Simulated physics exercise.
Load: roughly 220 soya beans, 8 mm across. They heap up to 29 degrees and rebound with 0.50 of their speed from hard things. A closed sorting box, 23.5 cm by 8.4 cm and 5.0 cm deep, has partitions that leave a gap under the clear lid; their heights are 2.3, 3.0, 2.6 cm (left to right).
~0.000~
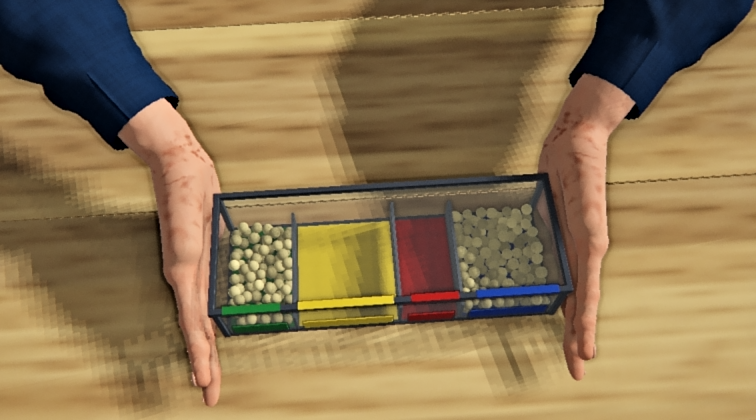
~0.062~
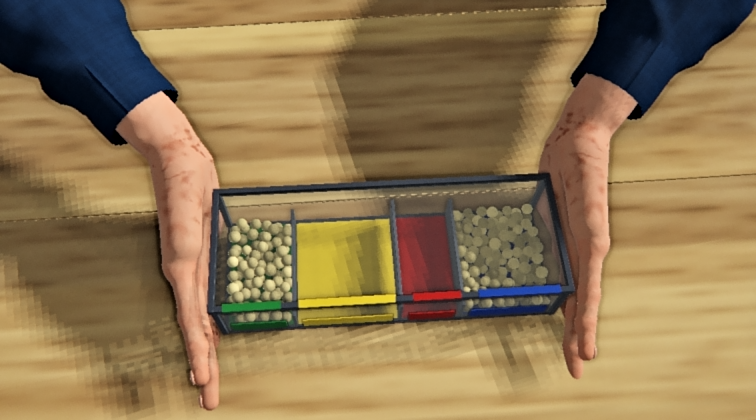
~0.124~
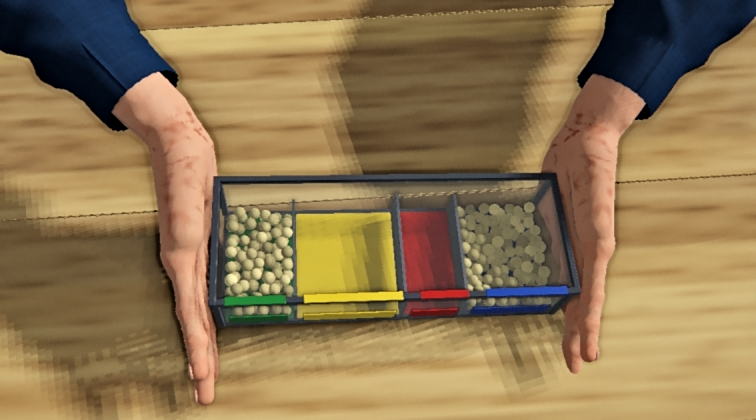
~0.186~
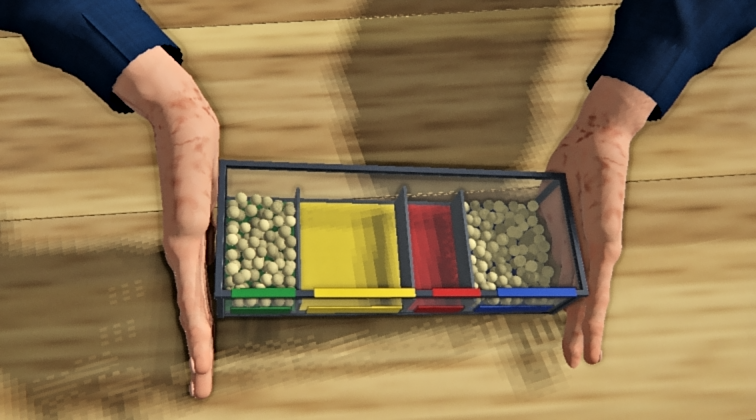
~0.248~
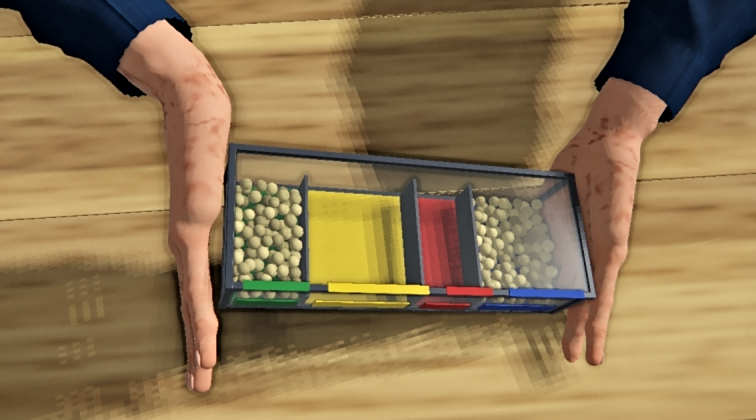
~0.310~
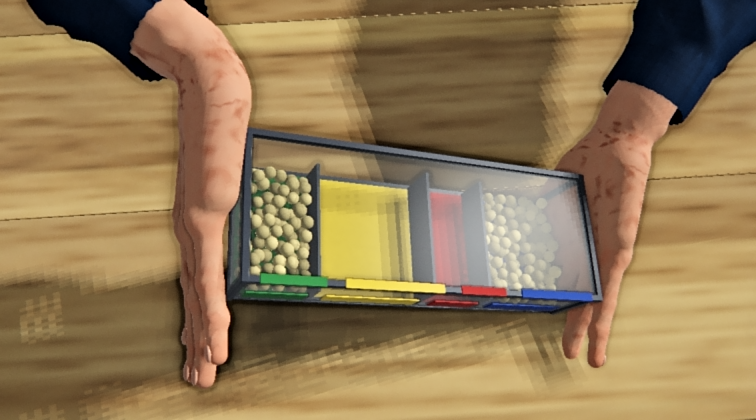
Two hands held a clear, closed box of pale beans with green, yellow, red and blue sections, then tilted it down toward the right while the beans stayed in the green and blue end sections.
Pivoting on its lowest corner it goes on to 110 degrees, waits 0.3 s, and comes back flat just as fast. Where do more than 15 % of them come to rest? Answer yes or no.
Red compartment: No; blue compartment: Yes; green compartment: No; yellow compartment: No.
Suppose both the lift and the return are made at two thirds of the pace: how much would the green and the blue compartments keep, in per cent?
In that case green 0, blue 95.
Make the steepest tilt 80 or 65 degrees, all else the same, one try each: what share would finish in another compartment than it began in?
About 20 and 5 per cent.
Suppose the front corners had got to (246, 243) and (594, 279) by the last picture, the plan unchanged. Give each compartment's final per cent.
Red 0, blue 100, green 0, yellow 0.
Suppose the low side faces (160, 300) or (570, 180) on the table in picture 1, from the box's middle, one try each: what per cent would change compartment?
Some 65 and 35 per cent.
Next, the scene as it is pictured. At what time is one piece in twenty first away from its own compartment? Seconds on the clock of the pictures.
At about 1.00 s.
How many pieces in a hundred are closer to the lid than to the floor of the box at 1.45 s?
Roughly 60 per cent.
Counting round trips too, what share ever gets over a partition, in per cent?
About 35 per cent.
After 1.45 s, tilt 110 degrees; red 10 %, blue 85 %, yellow 5 %.
After 2.21 s, tilt 54 degrees; red 5 %, blue 95 %.
After 2.99 s, tilt 0 degrees; red 5 %, blue 95 %.
By 3.5 s all is still; red 5 %, blue 95 %, green 0 %, yellow 0 %.
